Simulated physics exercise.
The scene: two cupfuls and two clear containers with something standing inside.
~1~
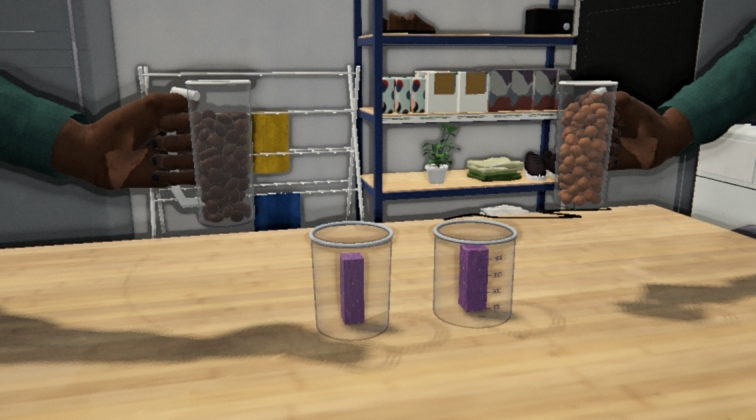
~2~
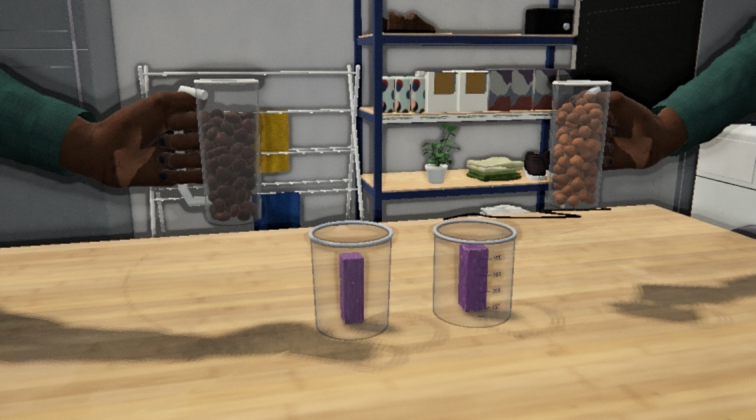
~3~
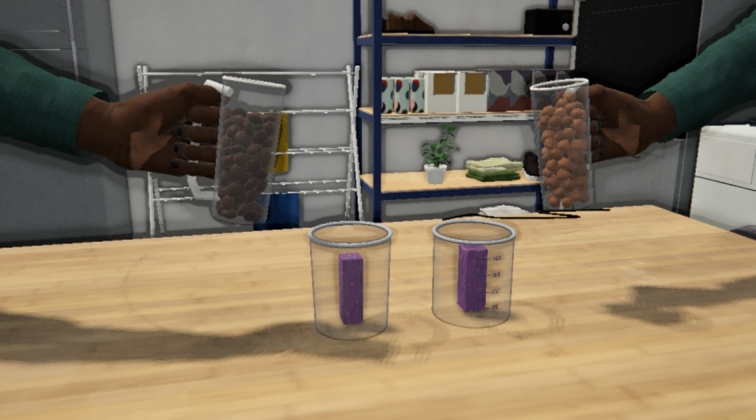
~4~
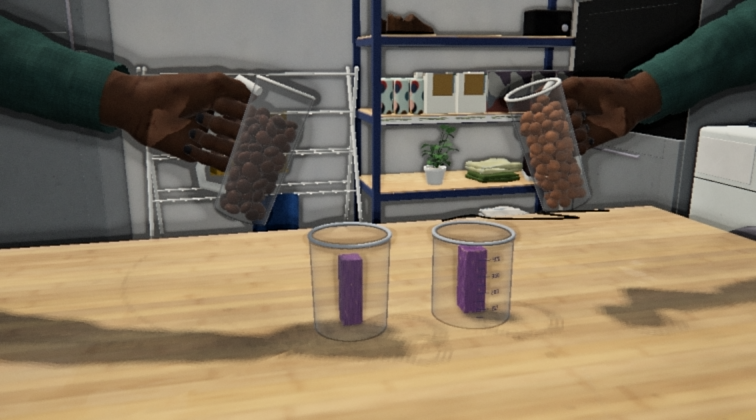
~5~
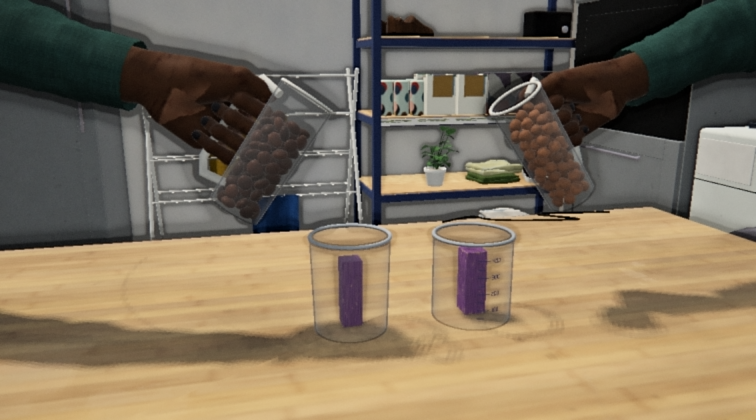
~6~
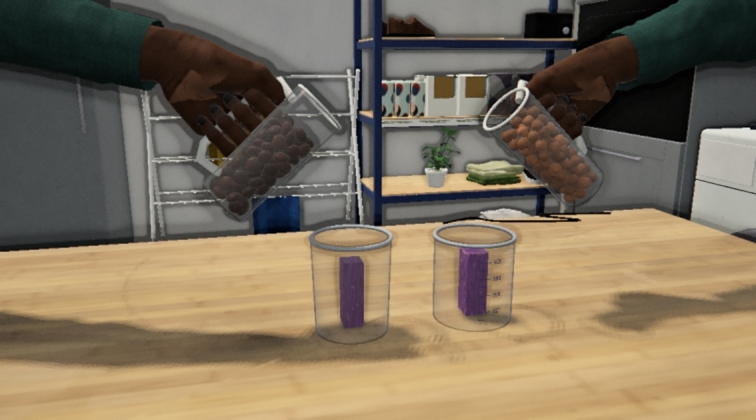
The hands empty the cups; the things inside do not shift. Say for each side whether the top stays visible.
On the left it stands proud of the pile, on the right it stands proud of the pile.
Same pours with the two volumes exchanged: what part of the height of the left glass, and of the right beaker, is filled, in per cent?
Left about 60, right about 50.
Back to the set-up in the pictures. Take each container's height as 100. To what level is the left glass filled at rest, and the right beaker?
Near 55 on the left, 60 on the right.
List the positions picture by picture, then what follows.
Small block in the left glass at (352, 288), reaching well over half way up; left cup at (223, 153), three quarters full of flat chocolate drops; small block in the right beaker at (473, 277), reaching well over half way up; right cup at (583, 145), nearly full of hazelnuts, in the first picture.
Left cup at (231, 152), upright; right cup at (577, 145), upright, in the second picture.
Left cup at (247, 152), tipped 9°; right cup at (563, 146), tipped 9°, in the third picture.
Left cup at (263, 152), tipped 22°; right cup at (550, 147), tipped 22°, in the fourth picture.
Left cup at (270, 153), tipped 35°; right cup at (544, 149), tipped 35°, in the fifth picture.
Small block in the left glass at (352, 292); left cup at (272, 154), tipped 47°; small block in the right beaker at (473, 281); right cup at (545, 150), tipped 47°, in the sixth picture.
Then, 0.45 s past the last view, left glass empty, all of its cupful still in the cup; right beaker empty, all of its cupful still in the cup.
Then, 0.94 s past the last view, left glass nearly empty, nearly all of its cupful still in the cup; right beaker nearly empty, nearly all of its cupful still in the cup.
Then, 1.52 s past the last view, left glass half full, none of its cupful still in the cup; right beaker half full, none of its cupful still in the cup, one piece on the table.
Finally, left glass half full (surface near (351, 276)), nothing beside it; right beaker two thirds full (surface near (473, 267)), one piece on the table; the left thing is still showing; the right thing is still showing.
